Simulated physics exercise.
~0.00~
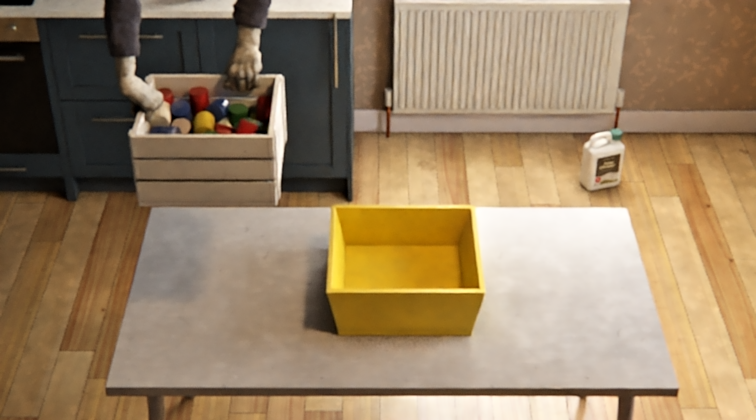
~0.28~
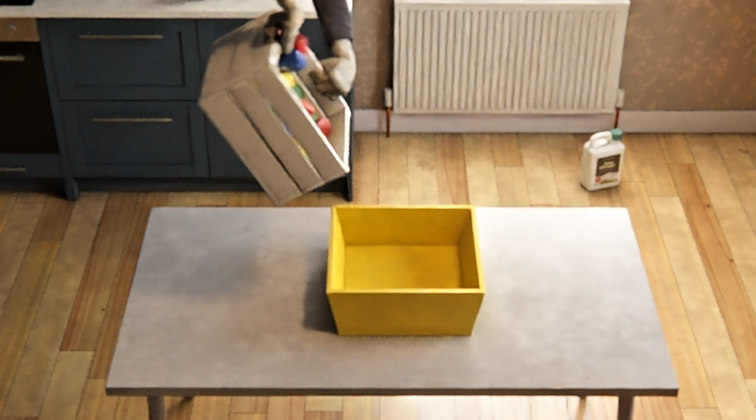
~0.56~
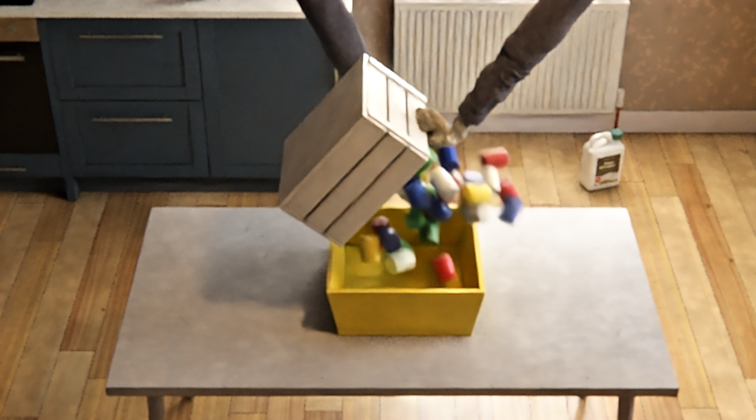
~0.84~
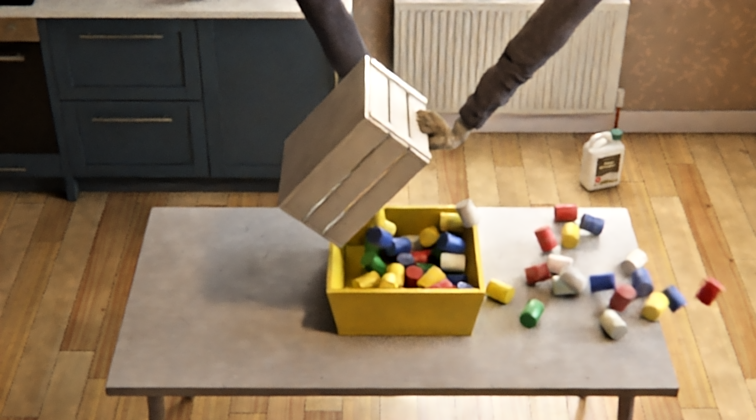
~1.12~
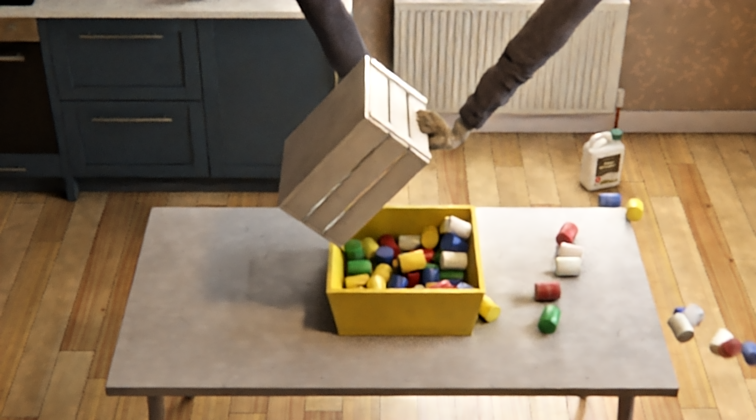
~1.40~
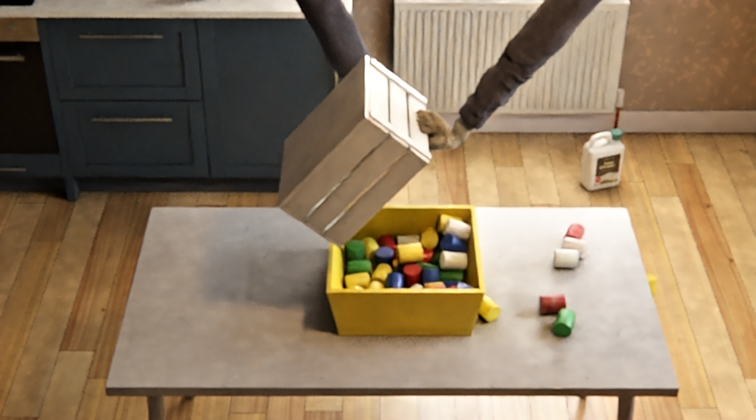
We see gloved hands lift a pale wooden crate of colourful jars and tip it over a yellow tub on a grey table; the jars tumble out, most filling the tub while others scatter right, some rolling off the edge and a few staying on the tabletop.
